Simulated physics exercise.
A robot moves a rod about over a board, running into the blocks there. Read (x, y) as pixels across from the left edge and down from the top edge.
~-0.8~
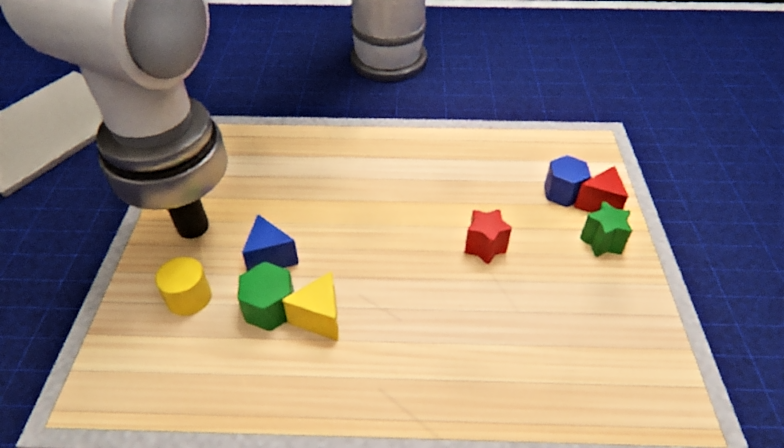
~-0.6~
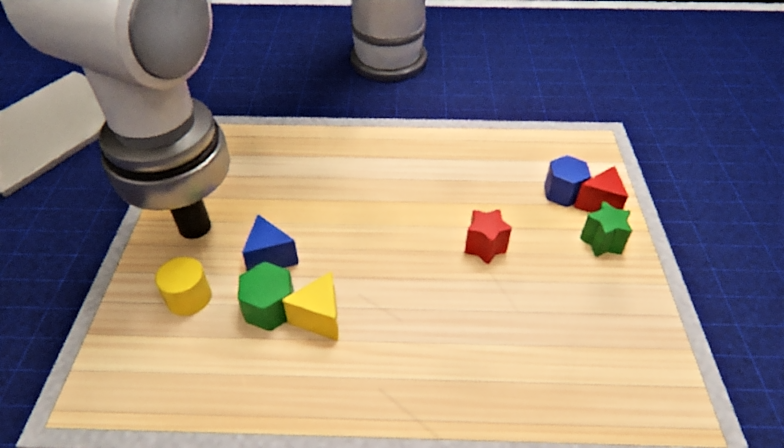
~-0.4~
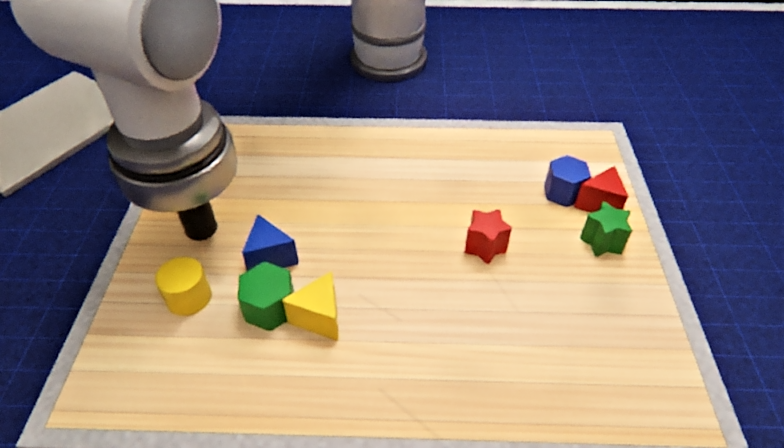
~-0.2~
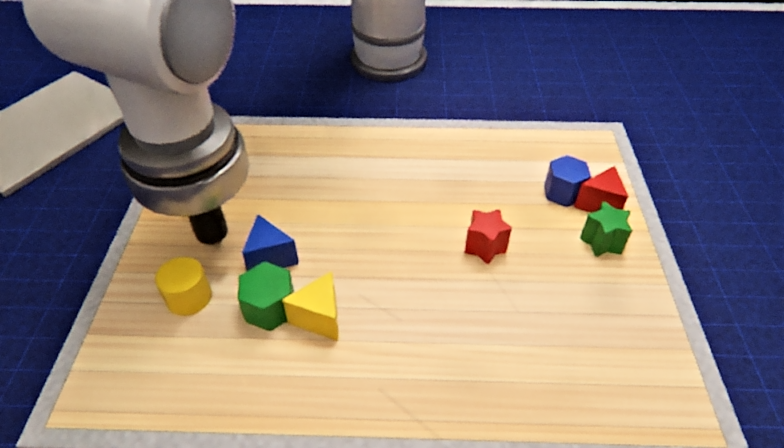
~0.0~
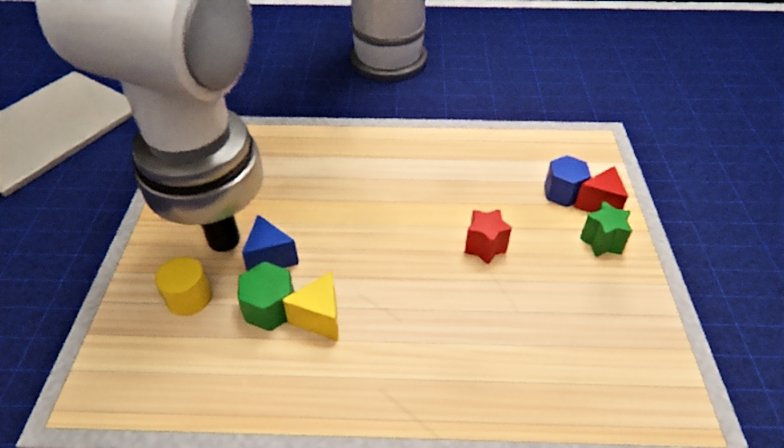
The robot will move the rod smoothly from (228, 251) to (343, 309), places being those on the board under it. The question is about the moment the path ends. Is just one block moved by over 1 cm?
Short answer: No.
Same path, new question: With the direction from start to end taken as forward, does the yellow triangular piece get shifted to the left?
Final answer: No.
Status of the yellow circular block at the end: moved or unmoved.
Right where it was.
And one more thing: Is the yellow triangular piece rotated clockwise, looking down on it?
Short answer: Yes.
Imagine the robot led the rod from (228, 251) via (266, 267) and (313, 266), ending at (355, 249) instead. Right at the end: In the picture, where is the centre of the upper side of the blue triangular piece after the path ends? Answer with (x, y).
Its top centre lands on (385, 232).
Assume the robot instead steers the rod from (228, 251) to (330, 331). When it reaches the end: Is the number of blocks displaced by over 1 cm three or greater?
My answer is yes.
What follows on the original path. One third of the way, rod at (262, 260); blue triangular piece at (292, 241), turned 25° anticlockwise.
Two thirds of the way, rod at (300, 280); green hexagonal block at (272, 299), turned 50° clockwise; blue triangular piece at (316, 241), turned 60° anticlockwise; yellow triangular piece at (319, 304), turned 35° anticlockwise.
At the end, rod at (342, 300); yellow circular block not moved; green hexagonal block at (272, 300), turned 50° clockwise; blue triangular piece at (317, 241), turned 65° anticlockwise; yellow triangular piece at (333, 319), turned 25° clockwise.
